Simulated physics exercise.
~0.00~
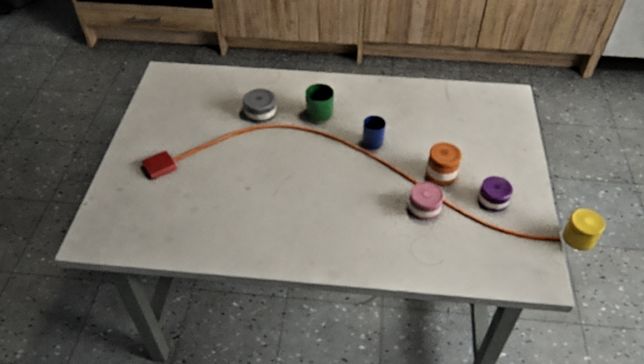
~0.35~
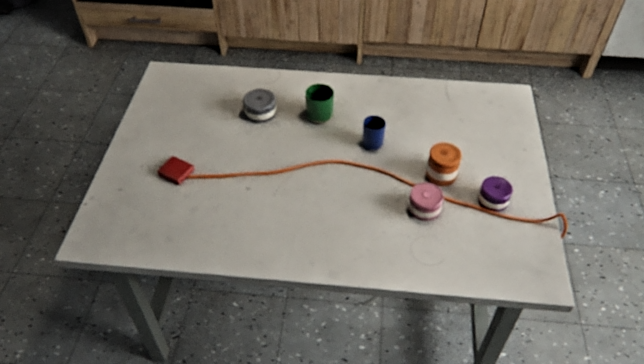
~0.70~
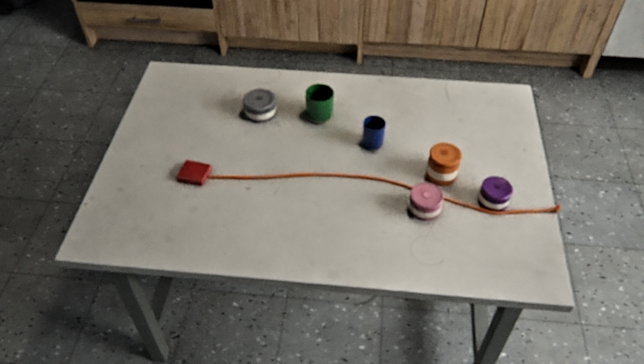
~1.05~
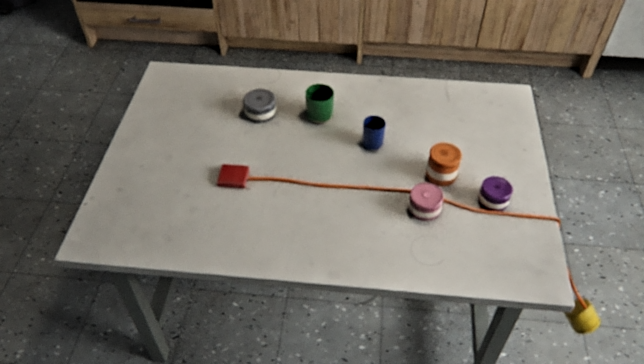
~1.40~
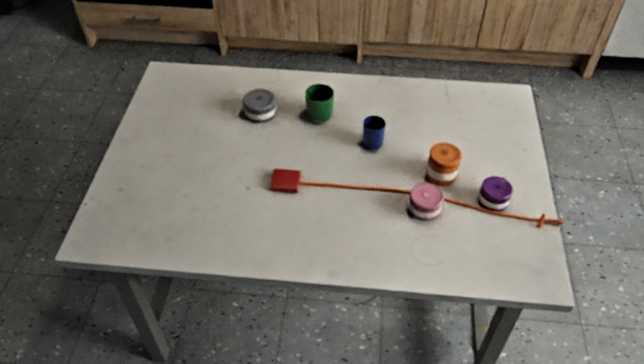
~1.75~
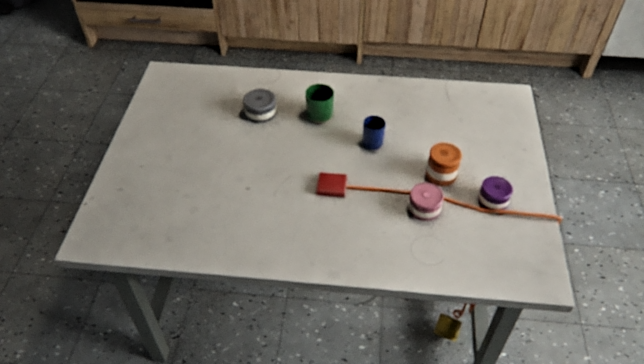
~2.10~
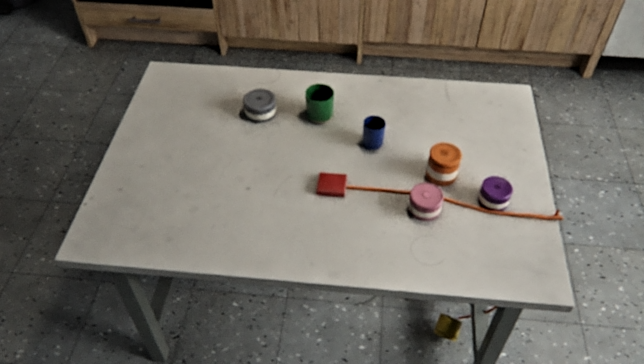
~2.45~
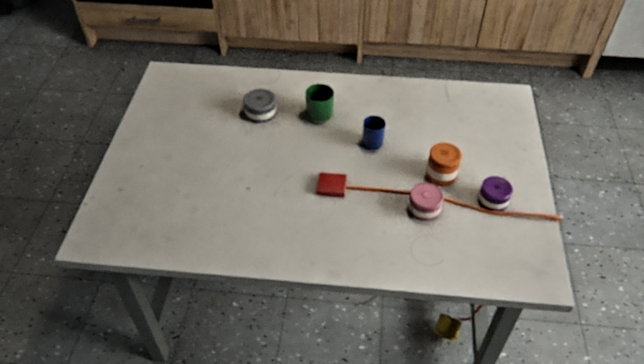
A yellow cylinder dropped off the right side of the table and swung underneath, dragging the orange cord and the red block tied to it rightward until the block stopped near the middle, while the mugs and tins stayed put.
